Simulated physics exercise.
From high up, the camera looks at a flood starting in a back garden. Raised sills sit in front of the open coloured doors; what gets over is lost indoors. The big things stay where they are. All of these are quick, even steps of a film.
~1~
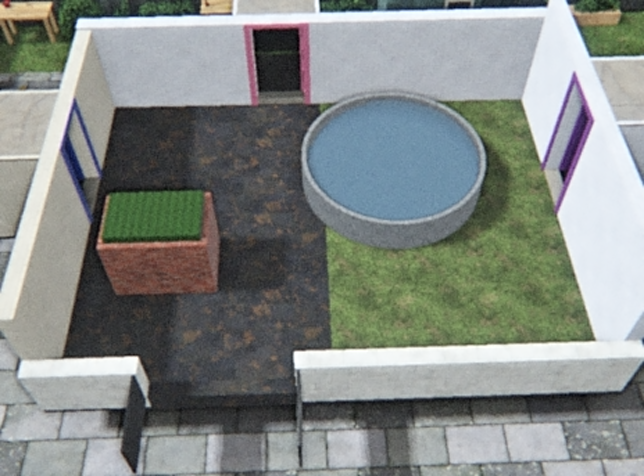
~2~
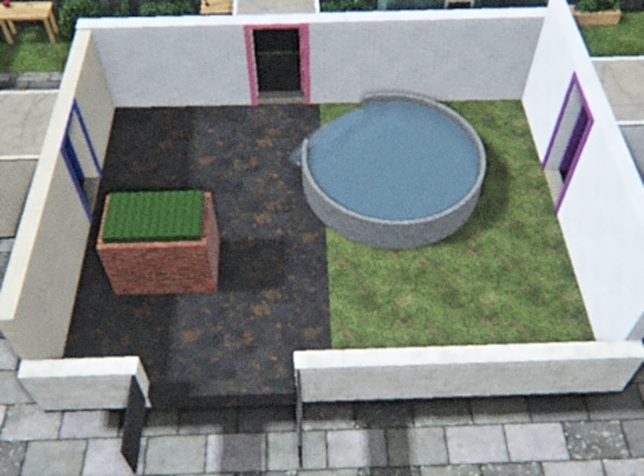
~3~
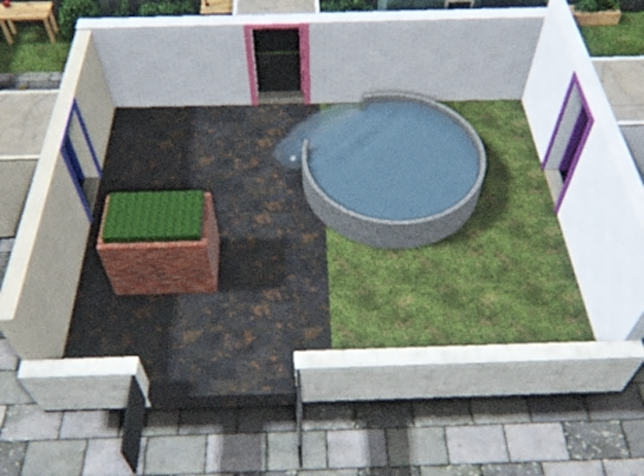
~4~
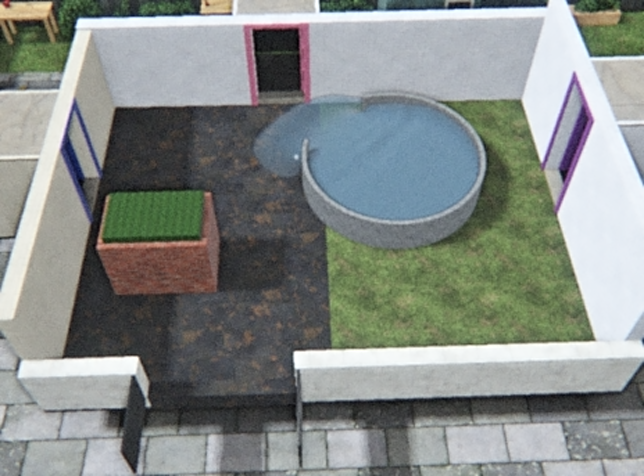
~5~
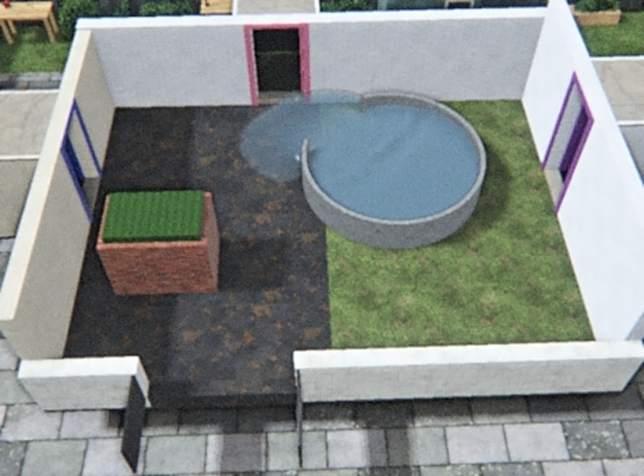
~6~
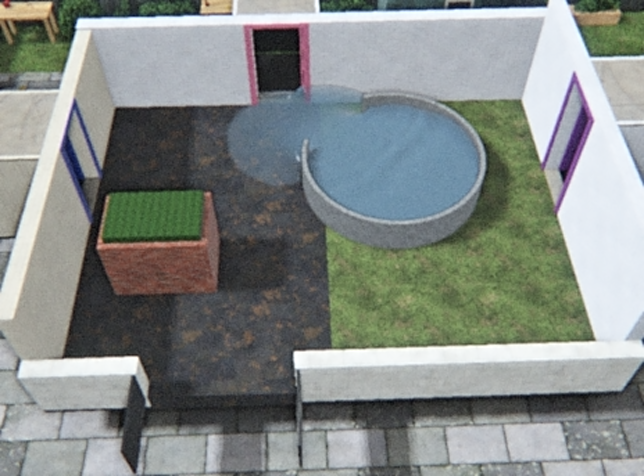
A round grey pool of blue water stands in a white-walled back garden, seen from high above. It sits at the edge of grass and dark ground, with a brick block topped in green to the left and blue, pink and purple-edged doorways around the walls. The water is still, then pours through a gap on the pool's far left side and spreads leftward in a thin, widening sheet.
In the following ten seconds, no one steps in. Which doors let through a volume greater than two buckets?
Checking each one: The purple door lets through less or just two; the pink door lets through more; the blue door lets through more.
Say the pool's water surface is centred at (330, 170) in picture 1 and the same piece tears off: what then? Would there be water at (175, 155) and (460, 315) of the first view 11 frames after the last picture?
Note - point 1 drenched; point 2 still bare.
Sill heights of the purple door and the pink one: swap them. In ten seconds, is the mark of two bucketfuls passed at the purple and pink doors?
Purple door: Remains below the threshold; pink door: Tops the threshold.
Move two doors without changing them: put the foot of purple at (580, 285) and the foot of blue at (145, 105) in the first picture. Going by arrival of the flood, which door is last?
The purple one is last.
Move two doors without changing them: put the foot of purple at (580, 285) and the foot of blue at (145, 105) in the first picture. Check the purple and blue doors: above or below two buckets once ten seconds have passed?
Then purple door comes up short and blue door overshoots.
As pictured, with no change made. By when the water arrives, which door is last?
It has to be the purple-painted one.
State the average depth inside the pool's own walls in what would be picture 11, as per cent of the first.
About 78 per cent.
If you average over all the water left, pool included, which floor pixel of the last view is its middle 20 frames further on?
(312, 161).
A moment on, water covers 15 % of the floor; the purple door not reached, the pink door over two buckets in, the blue door not reached.
Next, water covers 25 % of the floor; the purple door not reached, the pink door far over two buckets in, the blue door not reached.
Then, water covers 35 % of the floor; the purple door not reached, the pink door far over two buckets in, the blue door under two buckets in.
Later, water covers 65 % of the floor; the purple door wet at the sill, nothing in, the pink door far over two buckets in, the blue door over two buckets in.
In the end, water covers 95 % of the floor; the purple door under two buckets in, the pink door far over two buckets in, the blue door far over two buckets in.
